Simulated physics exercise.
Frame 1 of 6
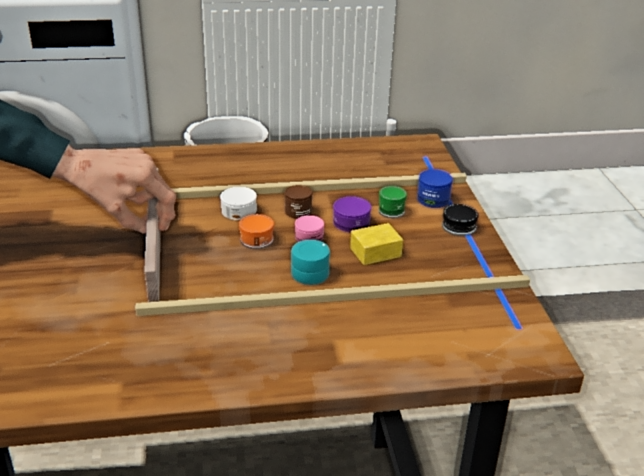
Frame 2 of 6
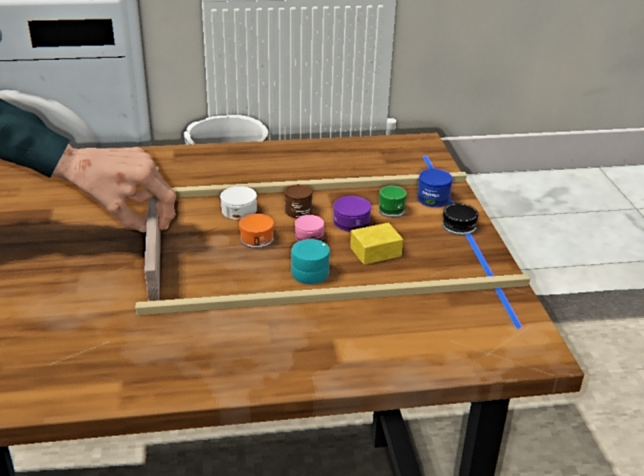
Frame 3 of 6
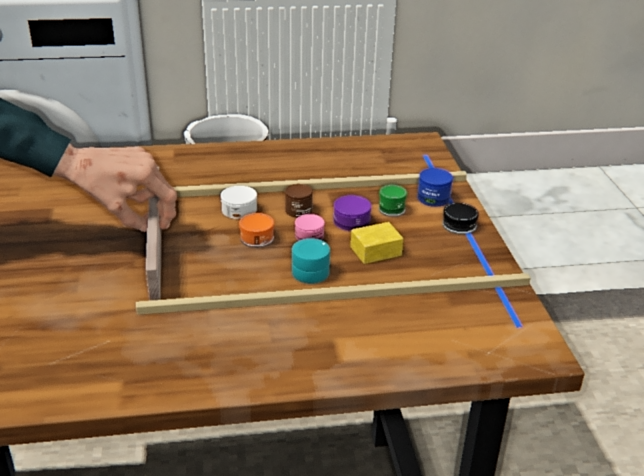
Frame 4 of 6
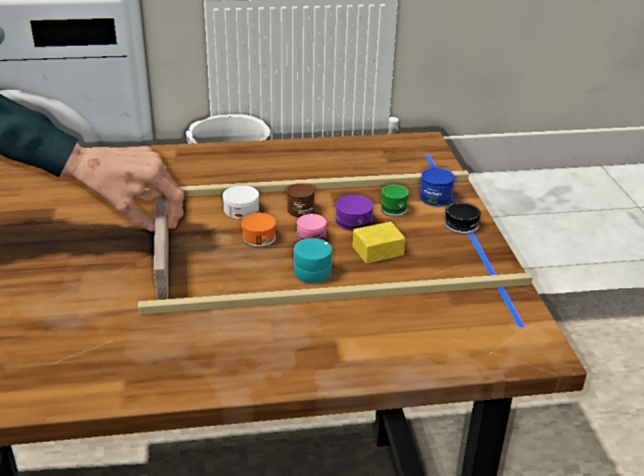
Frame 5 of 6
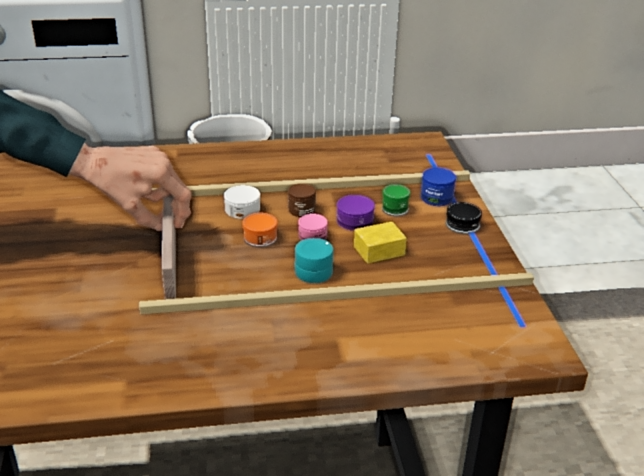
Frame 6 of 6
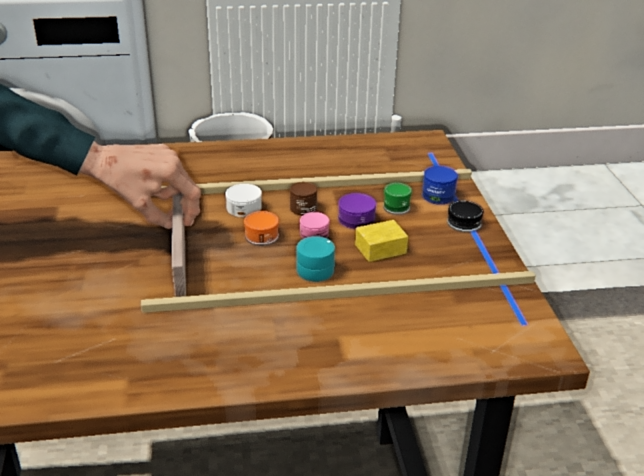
On a wooden table, a hand sliding an upright board slowly rightward between two strips, toward colourful tubs that stay in place.
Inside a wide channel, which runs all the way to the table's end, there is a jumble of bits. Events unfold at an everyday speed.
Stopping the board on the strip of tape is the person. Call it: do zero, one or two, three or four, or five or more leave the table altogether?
Five or more.
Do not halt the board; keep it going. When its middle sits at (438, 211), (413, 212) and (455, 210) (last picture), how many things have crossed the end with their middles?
In that order 1, 0 and 4.
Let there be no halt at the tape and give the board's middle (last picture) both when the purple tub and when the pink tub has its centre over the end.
The middle would be close to (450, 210) and then close to (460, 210).
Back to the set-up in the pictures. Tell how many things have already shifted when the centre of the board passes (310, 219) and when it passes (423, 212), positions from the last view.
So 6, and at the other place 10.
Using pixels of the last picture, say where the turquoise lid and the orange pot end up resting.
The turquoise lid ends at (511, 253) and the orange pot at (487, 218).
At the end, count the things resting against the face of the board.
4 of them.
Early on, none off yet; black pot at rest near (465, 216); blue tub at rest near (440, 185); green tin at rest near (397, 199).
A while later, none off yet; black pot at rest near (465, 216); blue tub at rest near (440, 185); green tin travelled a little near (406, 195).
Further along, none off yet; black pot travelled about its own width near (501, 213); blue tub travelled about its own width near (461, 181); green tin travelled well along near (449, 196).
Finally, the number that fall off is five or more; lost, pink tub, purple tub, yellow block, green tin, blue tub and black pot.
